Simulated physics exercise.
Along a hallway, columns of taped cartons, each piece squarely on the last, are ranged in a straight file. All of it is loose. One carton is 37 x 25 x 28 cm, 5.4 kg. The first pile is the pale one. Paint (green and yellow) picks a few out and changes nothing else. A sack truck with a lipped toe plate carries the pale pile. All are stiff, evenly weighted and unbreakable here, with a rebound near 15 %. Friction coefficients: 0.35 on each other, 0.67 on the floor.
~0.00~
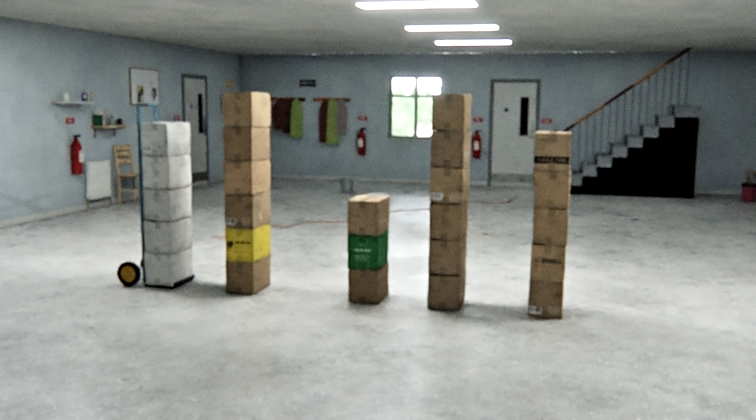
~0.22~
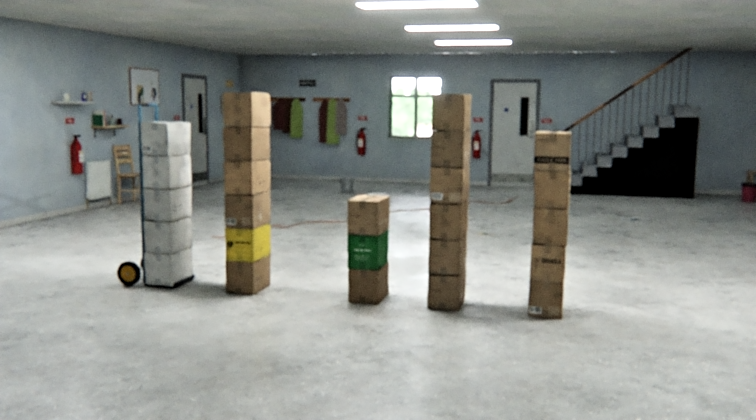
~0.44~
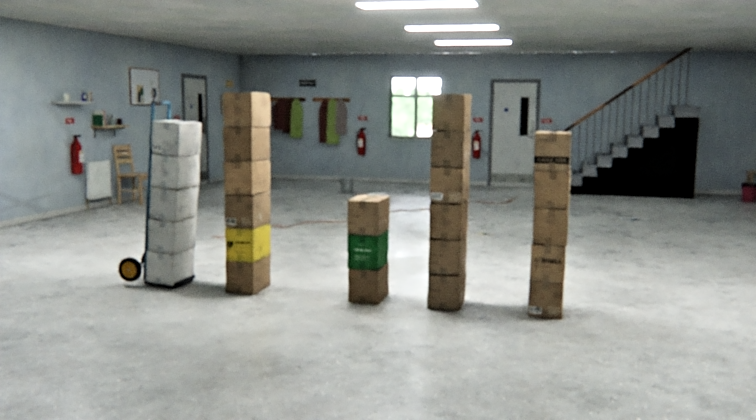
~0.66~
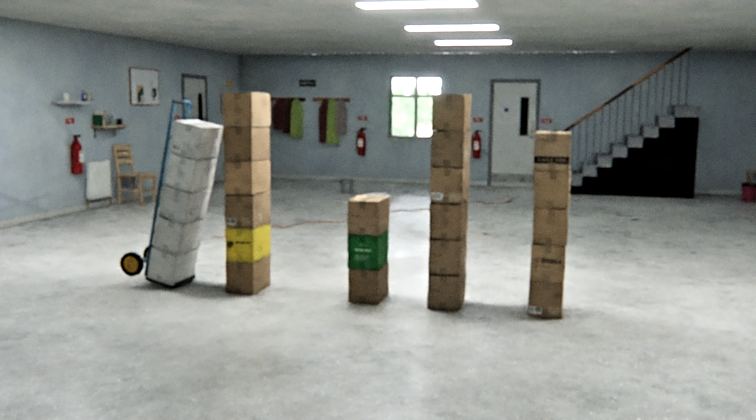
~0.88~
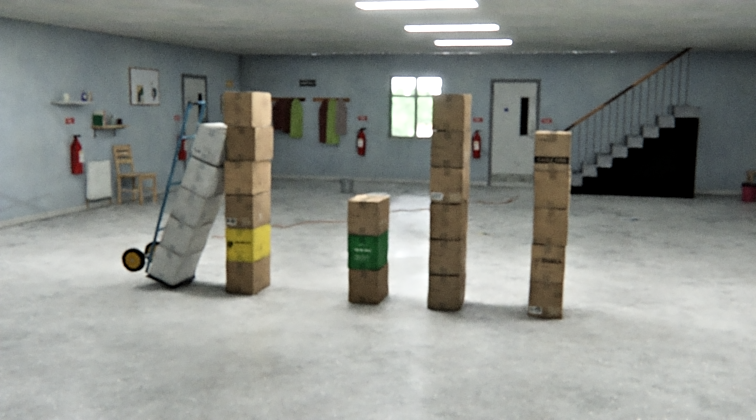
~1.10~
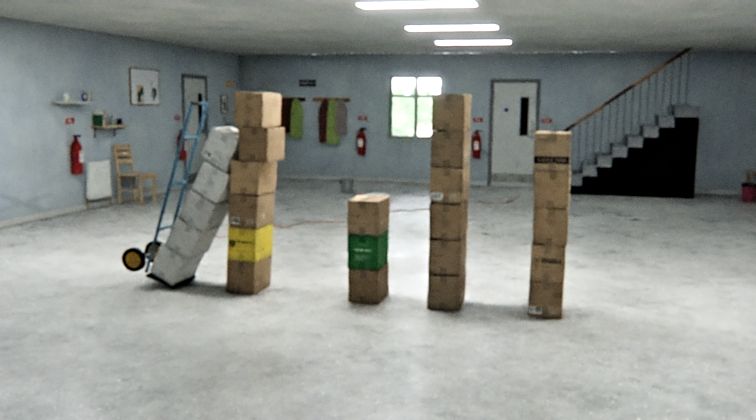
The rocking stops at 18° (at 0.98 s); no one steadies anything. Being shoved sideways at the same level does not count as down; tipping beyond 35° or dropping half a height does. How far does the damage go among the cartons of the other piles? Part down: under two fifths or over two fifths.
More than two fifths of them.
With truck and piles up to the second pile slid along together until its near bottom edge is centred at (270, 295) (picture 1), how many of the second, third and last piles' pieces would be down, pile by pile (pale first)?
In that case second 6, third 3, last 5.
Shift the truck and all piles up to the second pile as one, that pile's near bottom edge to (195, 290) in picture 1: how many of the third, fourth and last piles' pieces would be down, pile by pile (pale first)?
Then third 3, fourth 6, last 5.
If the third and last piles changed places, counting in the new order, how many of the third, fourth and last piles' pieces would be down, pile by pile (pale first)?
In that case third 5, fourth 6, last 3.
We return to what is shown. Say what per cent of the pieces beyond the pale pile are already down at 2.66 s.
At that moment 65 per cent.
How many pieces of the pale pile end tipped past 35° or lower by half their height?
5 of them.
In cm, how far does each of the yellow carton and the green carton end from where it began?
About: Yellow 60, green 50.
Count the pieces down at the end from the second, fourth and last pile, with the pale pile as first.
By pile: Second 6, fourth 6, last 4.
After 1.84 s, 5 of the pale pile down; 6 of the 20 other cartons down; yellow carton leaning 44°.
After 2.66 s, 5 of the pale pile down; 13 of the 20 other cartons down; yellow carton on its side; green carton leaning 71°, 25 cm lower.
At rest (4.2 s), 5 of the pale pile down; 18 of the 20 other cartons down; yellow carton on its side; green carton leaning 70°, 25 cm lower. That is 90 per cent. As the last picture would show them, middles, yellow carton near (313, 279), green carton near (416, 283).
